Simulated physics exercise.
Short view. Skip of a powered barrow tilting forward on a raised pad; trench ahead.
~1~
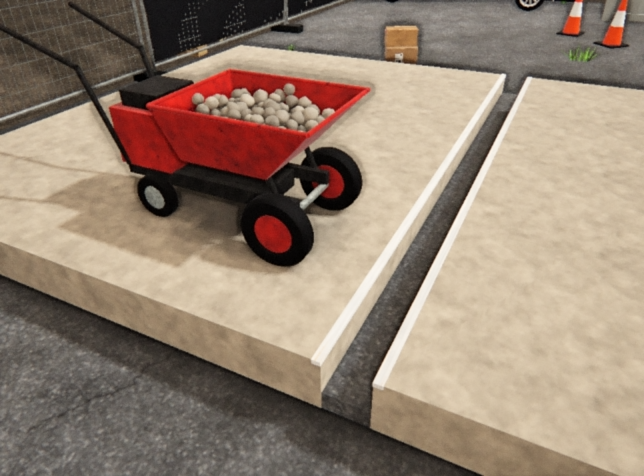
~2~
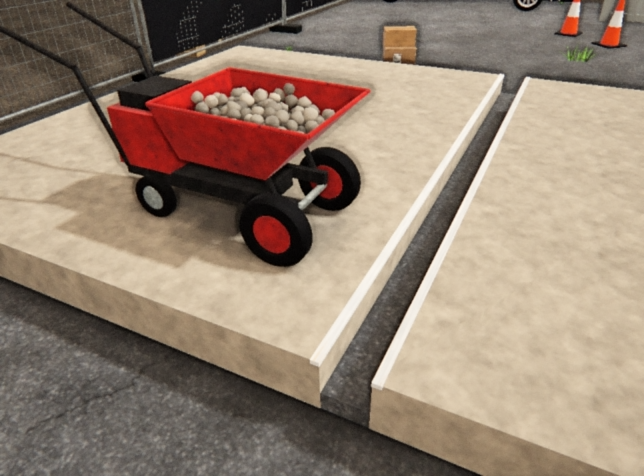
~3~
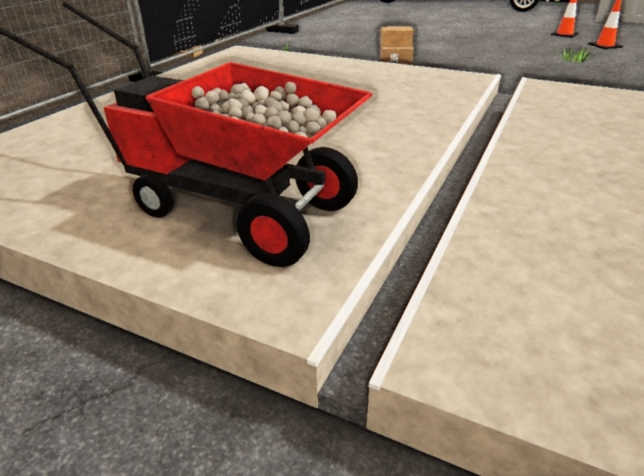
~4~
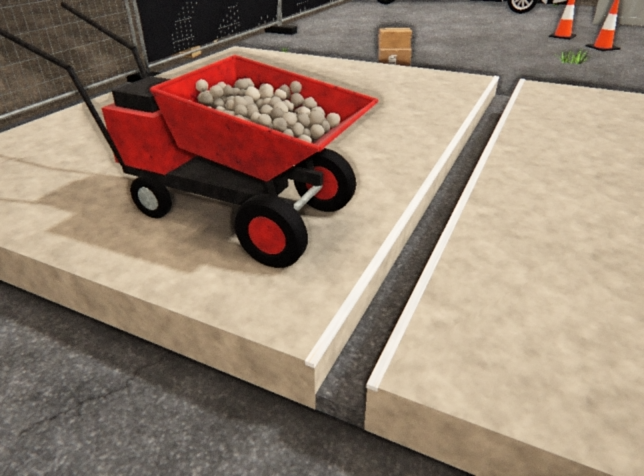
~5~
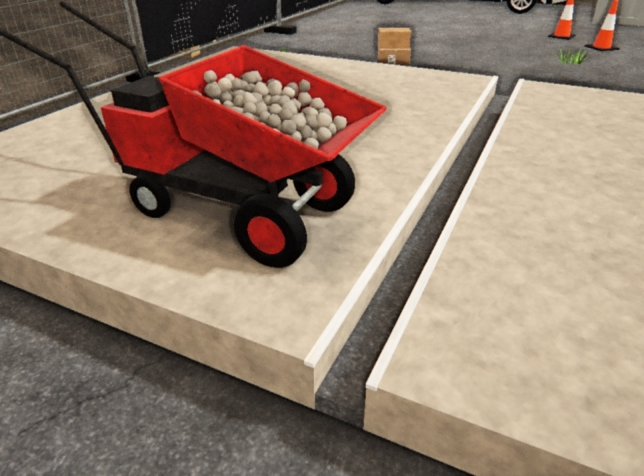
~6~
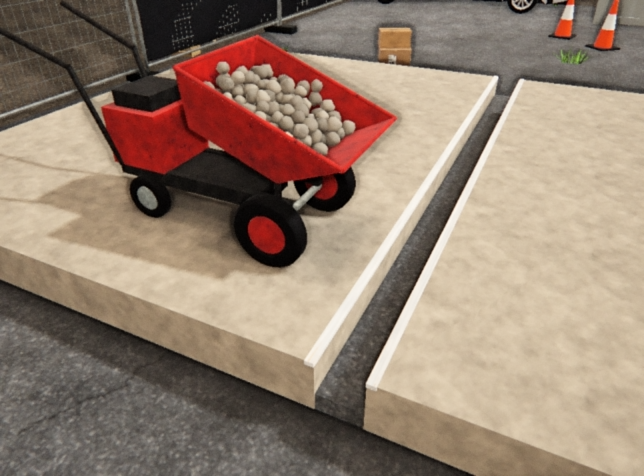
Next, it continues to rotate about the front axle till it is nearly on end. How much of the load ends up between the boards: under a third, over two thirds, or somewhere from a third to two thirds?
From a third to two thirds.
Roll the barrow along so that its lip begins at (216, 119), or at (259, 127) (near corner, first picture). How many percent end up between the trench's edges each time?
About 20 per cent for the first spot and about 60 per cent for the second.
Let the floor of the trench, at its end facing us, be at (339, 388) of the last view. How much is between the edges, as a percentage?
The share would be around 30 in a hundred.
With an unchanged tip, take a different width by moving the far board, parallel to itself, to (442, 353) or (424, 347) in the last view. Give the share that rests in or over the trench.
Estimated share: Try 1 approx. 90 in a hundred, try 2 approx. 90 in a hundred.
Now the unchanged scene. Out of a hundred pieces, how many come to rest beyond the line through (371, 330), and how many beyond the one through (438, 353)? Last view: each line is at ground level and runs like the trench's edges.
Estimate, first then second: 60 %, 20 %.
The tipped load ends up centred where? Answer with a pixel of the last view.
It settles centred around (418, 265).
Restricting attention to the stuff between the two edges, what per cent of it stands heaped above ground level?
My estimate would be close to 15 per cent.
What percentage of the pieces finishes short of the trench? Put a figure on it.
I'd estimate about 0 per cent of the load.
Soon after the last picture, skip tipped steeply; all in the skip.
A little later, skip tipped right over; about half in the skip; about a quarter in or heaped over the trench; about a quarter beyond it; a stray few falling.
Later still, skip tipped right over; about a quarter in the skip; about half in or heaped over the trench; about a third beyond it.
At rest, skip tipped right over; a small part in the skip; about half in or heaped over the trench; about a third beyond it.
